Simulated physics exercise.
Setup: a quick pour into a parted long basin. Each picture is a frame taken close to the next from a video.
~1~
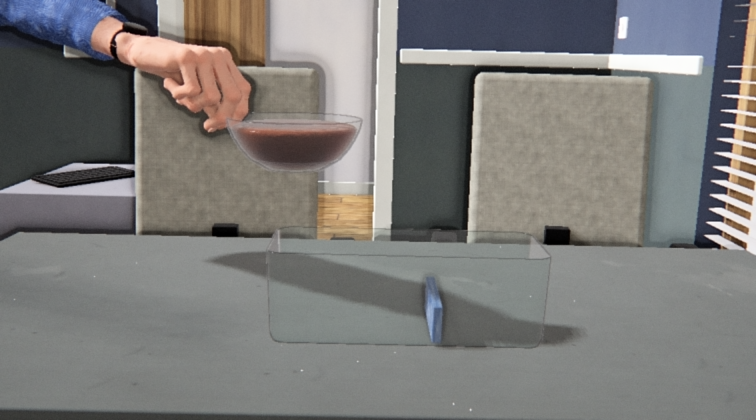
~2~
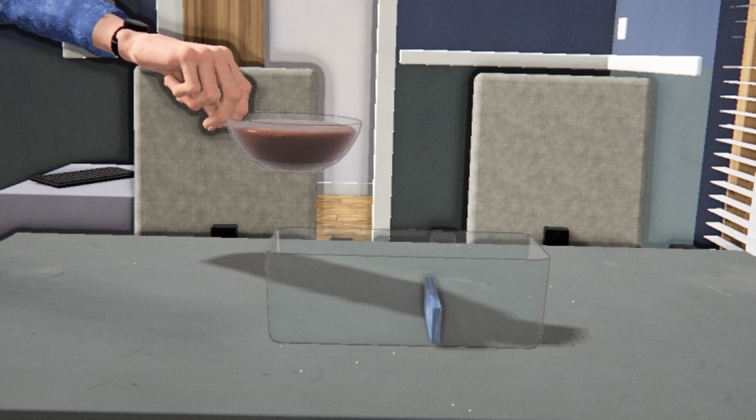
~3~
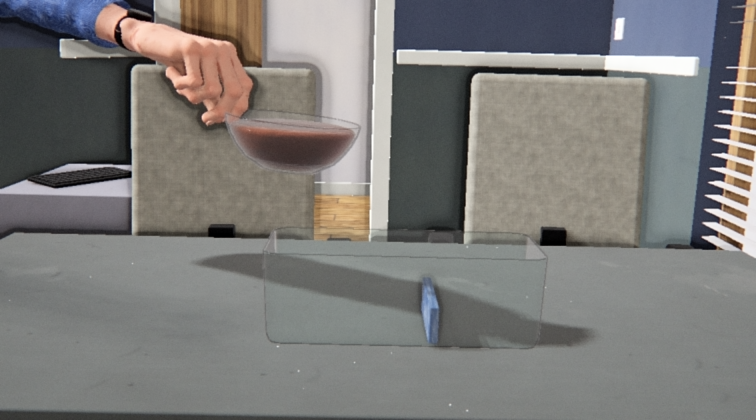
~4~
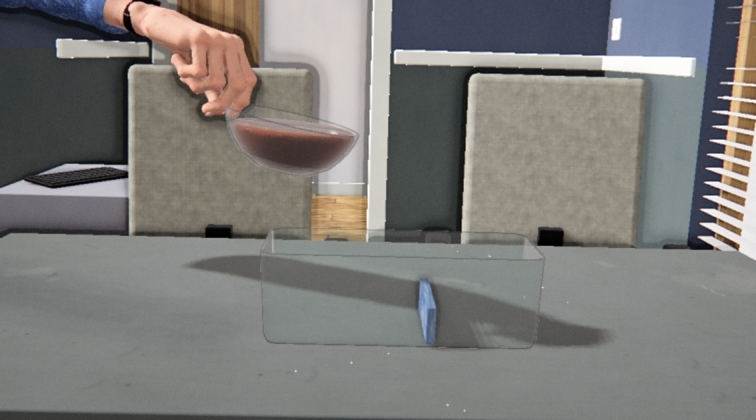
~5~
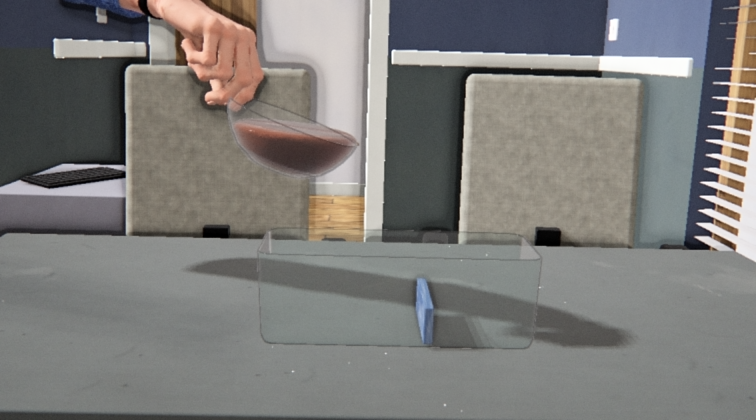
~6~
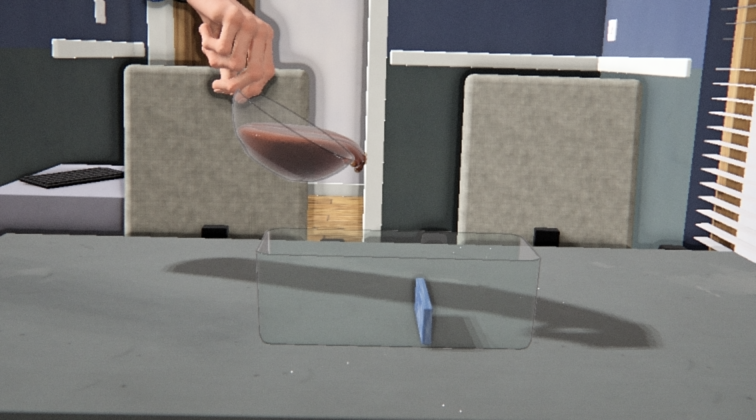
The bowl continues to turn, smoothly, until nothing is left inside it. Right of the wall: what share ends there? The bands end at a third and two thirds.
I expect the share right of the wall to be below a third.
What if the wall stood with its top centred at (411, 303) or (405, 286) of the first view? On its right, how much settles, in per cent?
Around 40 per cent for the first, around 35 per cent for the second.
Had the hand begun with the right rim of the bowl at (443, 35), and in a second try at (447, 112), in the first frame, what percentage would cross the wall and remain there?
75 and 75 per cent.
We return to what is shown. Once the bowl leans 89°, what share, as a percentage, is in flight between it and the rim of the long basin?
25 in a hundred.
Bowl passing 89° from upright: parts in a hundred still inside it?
5 per cent or so.
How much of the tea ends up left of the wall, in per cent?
Some 85 parts in a hundred.
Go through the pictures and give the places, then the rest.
In the first frame, it leans 0°; its right rim is at (362, 121); the tea meets the walls at (232, 124) and (358, 128); the long basin's rim runs from (273, 240) to (541, 247); the wall's top is at (434, 292).
In the second frame, it leans 1°; its right rim is at (362, 123); the tea meets the walls at (232, 124) and (358, 130).
In the third frame, it leans 5°; its right rim is at (360, 128); the tea meets the walls at (231, 121) and (357, 131).
In the fourth frame, it leans 12°; its right rim is at (359, 137); the tea meets the walls at (232, 121) and (356, 134).
In the fifth frame, it leans 20°; its right rim is at (356, 147); the tea meets the walls at (234, 121) and (355, 143); 3 per cent is over the edge.
In the sixth frame, it leans 31°; its right rim is at (353, 160); the tea meets the walls at (238, 126) and (344, 148); 12 per cent is over the edge.
A moment on, the bowl is tipped on its side and 6 per cent is still to pour, 70 is left of the wall and 0 right of it.
Next, the bowl is tipped right over and 0 per cent is still to pour, 87 is left of the wall and 5 right of it.
Then the bowl is tipped right over and 0 per cent is still to pour, 86 is left of the wall and 9 right of it.
Later the bowl is tipped right over and 0 per cent is still to pour, 86 is left of the wall and 9 right of it.
Finally, 86 per cent lies left of the wall, 9 right of it and 5 outside.
